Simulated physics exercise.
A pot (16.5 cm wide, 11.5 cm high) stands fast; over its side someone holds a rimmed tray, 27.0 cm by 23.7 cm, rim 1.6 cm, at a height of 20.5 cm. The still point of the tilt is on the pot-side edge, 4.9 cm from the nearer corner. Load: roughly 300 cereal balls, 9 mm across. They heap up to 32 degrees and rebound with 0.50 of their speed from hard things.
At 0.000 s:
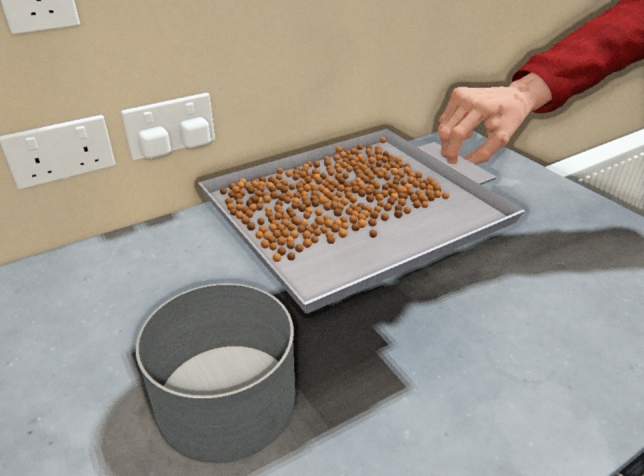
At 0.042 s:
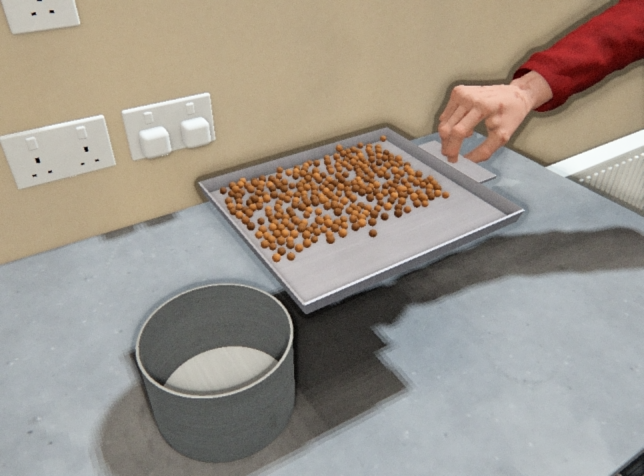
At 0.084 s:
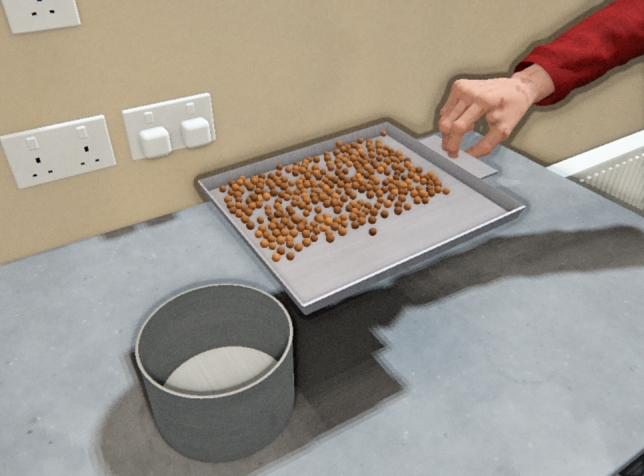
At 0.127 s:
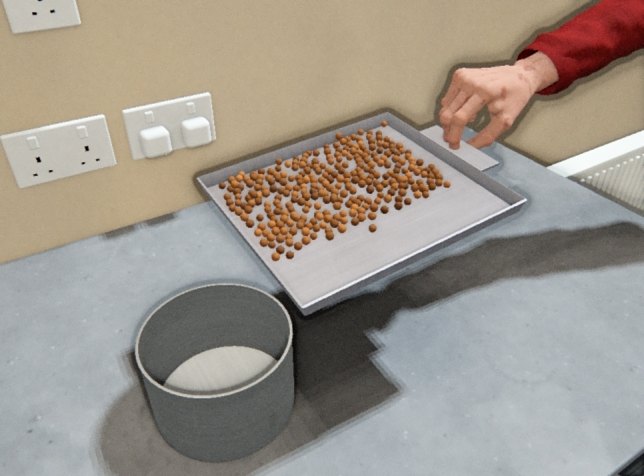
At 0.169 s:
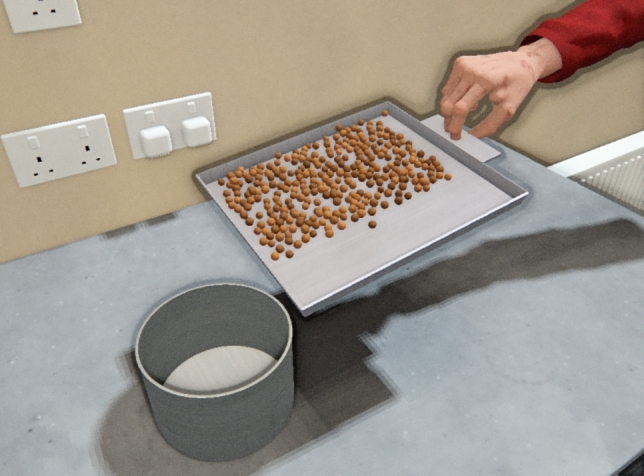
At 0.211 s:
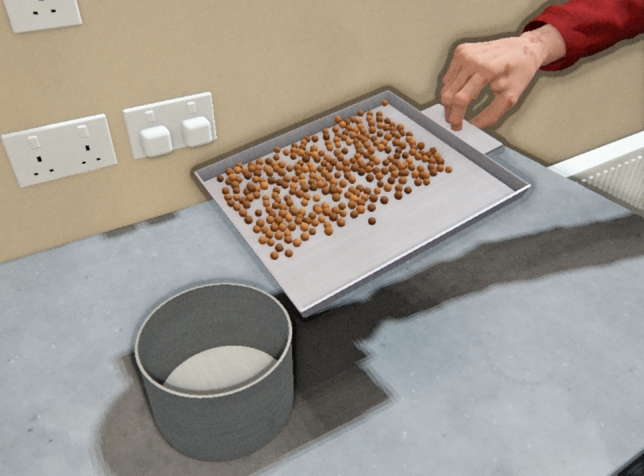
A hand in a red sleeve reaches in from the upper right, holding the far end of a rimmed grey tray scattered with many small orange-brown balls, seen from above at an angle. A dark grey pot stands at the lower left on a pale blue-grey counter, below white wall sockets. The hand slowly raises the tray's far right side, tilting it slightly towards the pot, while the view stays still.
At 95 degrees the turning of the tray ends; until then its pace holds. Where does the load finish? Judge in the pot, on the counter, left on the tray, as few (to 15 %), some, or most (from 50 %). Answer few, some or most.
Pot: Some, counter: Most, tray: Few.
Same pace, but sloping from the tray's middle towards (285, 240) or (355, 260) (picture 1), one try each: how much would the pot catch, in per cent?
About 65 and 0 per cent.
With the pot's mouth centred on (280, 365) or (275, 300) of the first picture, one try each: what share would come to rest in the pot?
Some 85 and 0 per cent.
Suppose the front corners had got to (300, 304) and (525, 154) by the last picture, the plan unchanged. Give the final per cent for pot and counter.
Pot 70, counter 30.
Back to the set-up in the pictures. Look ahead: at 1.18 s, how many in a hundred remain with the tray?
Roughly 85 per cent.
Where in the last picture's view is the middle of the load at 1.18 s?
Around (271, 238).
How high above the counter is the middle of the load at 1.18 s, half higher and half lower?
Some 26 cm.
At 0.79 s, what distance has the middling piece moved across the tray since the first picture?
Roughly 10 cm.
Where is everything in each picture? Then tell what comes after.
Tray tilt 0 degrees, front corners at (306, 299) and (519, 210); middle of the pieces at (339, 195); pot at (216, 334), in the first picture.
Tray tilt 1 degrees, front corners at (306, 300) and (519, 209); middle of the pieces at (339, 194), in the second picture.
Tray tilt 2 degrees, front corners at (305, 301) and (520, 206); middle of the pieces at (339, 191), in the third picture.
Tray tilt 5 degrees, front corners at (304, 303) and (521, 199), lowest corner left front; middle of the pieces at (338, 186), in the fourth picture.
Tray tilt 7 degrees, front corners at (304, 304) and (523, 192), lowest corner left front; middle of the pieces at (338, 181), in the fifth picture.
Tray tilt 10 degrees, front corners at (303, 306) and (524, 185), lowest corner left front; middle of the pieces at (337, 175); pot at (215, 333). Its pace works out near 70 degrees a second, in the sixth picture.
After 0.79 s, tilt 50 degrees; the tray holds 100 %, the pot 0 %.
After 1.18 s, tilt 77 degrees; the tray holds 85 %, the pot 0 %.
After 1.65 s, tilt 95 degrees; the tray holds 5 %, the pot 20 %.
By 2.6 s all is still; pot 25 %, counter 75 %, tray 0 %.
